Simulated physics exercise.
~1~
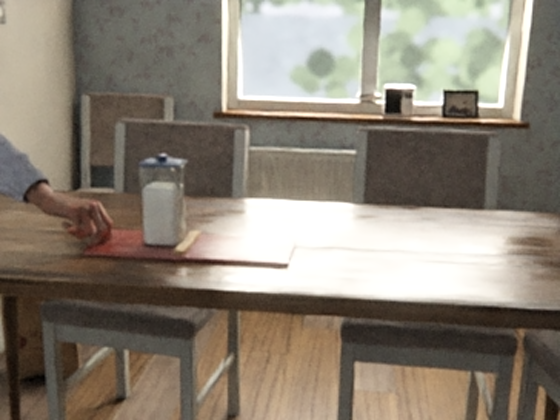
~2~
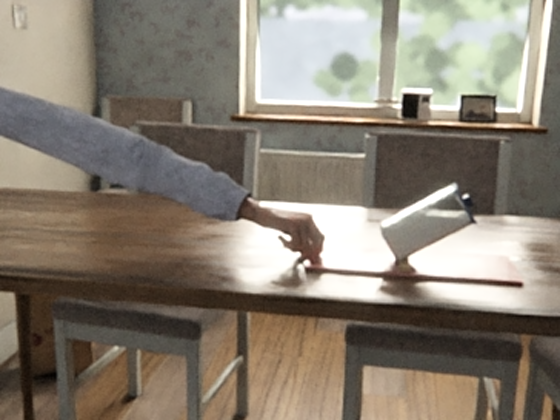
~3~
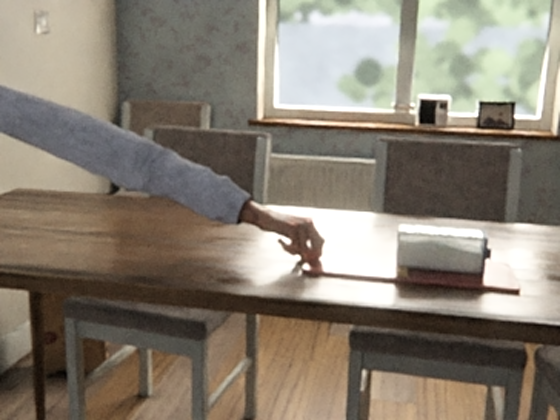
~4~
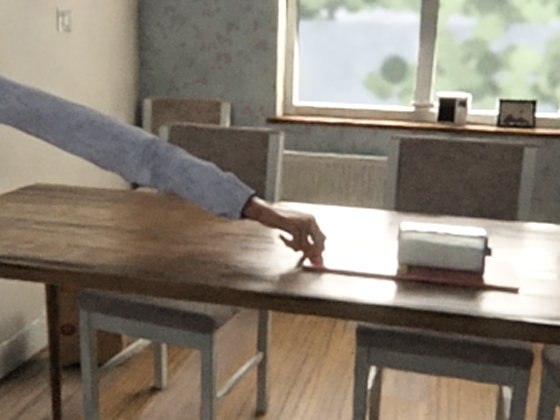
At a wooden dining table by a window, a hand slid a thin reddish board to the right with a blue-capped container of white liquid standing on it, and the container tipped over to the right and ended up lying on its side.
